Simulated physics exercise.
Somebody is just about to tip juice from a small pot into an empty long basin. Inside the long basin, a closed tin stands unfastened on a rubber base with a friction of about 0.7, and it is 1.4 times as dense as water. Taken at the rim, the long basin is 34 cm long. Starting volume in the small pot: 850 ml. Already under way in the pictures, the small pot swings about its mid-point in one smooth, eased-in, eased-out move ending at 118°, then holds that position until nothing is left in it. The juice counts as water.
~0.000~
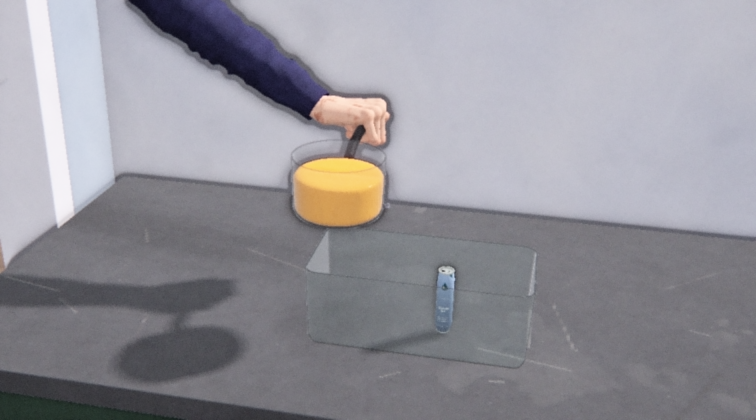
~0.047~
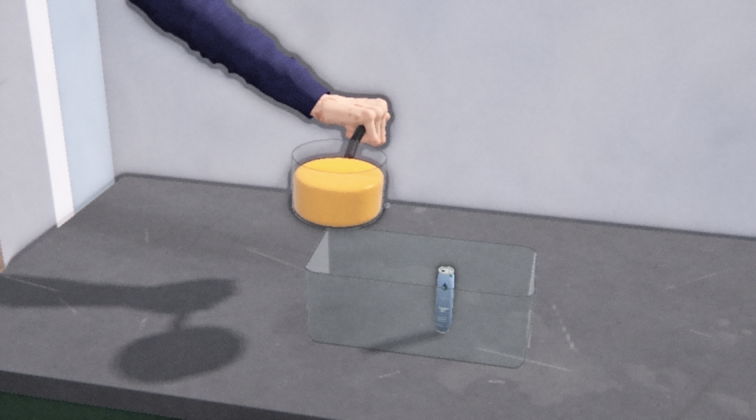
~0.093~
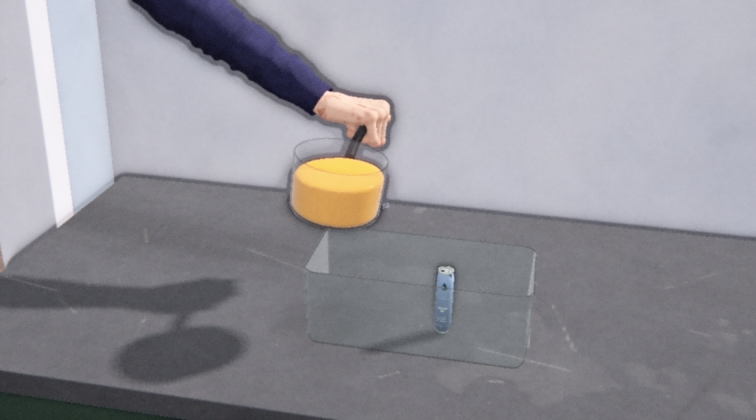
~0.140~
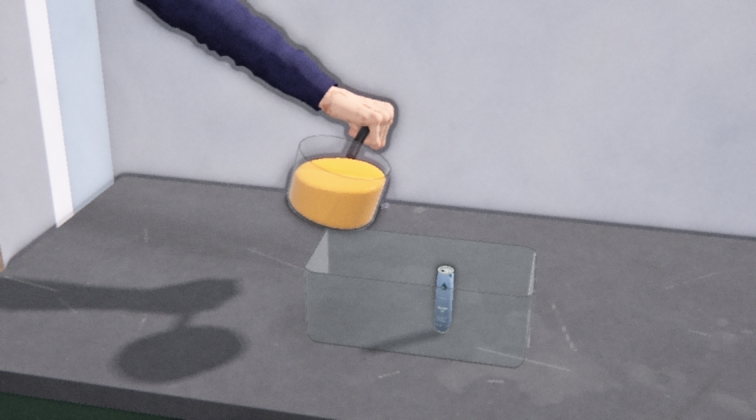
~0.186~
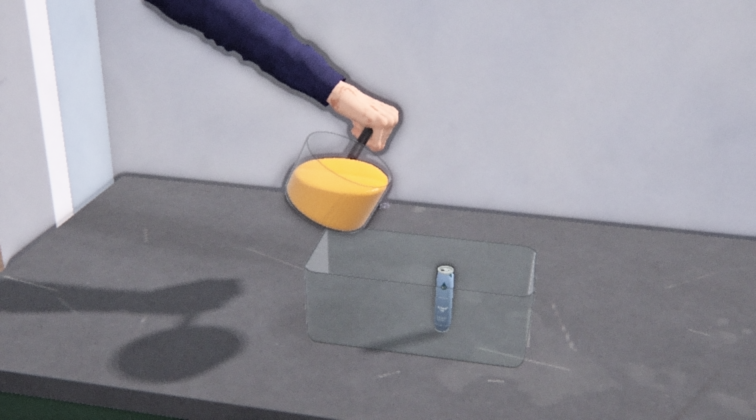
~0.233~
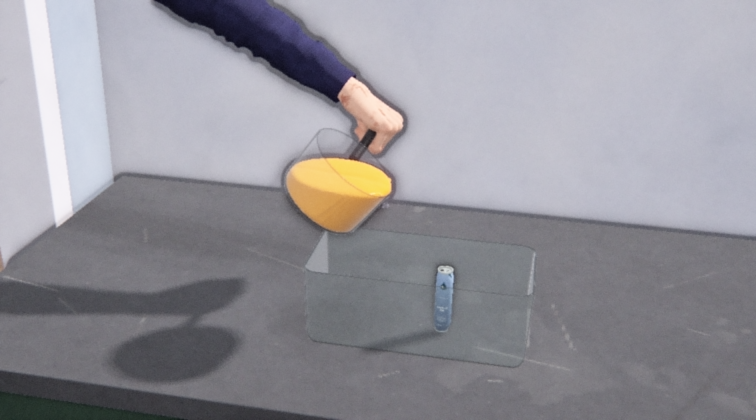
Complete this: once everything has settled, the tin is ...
Once everything has settled, the tin is standing up.
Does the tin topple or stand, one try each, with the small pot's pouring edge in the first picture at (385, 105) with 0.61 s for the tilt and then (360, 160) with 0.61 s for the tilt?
First it tips over; then it stays on its base.
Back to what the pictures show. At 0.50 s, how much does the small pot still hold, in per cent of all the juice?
Close to 30 percent of the liquid remains at that time.
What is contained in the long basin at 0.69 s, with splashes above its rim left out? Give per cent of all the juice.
92 per cent, give or take a little.
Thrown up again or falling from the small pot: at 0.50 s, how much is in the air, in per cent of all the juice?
It comes to about 32 percent.
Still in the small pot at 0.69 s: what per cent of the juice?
Close to 4 percent of the whole amount.
By 0.50 s the tilt is 108° and 30 per cent is still to pour; the tin stands where it began.
By 0.69 s the tilt is 118° and 4 per cent is still to pour; the tin stands where it began.
By 0.89 s the tilt is 118° and 0 per cent is still to pour; the tin stands where it began.
By 1.11 s the tilt is 118° and 0 per cent is still to pour; the tin stands where it began.
At rest the tin stands where it began.
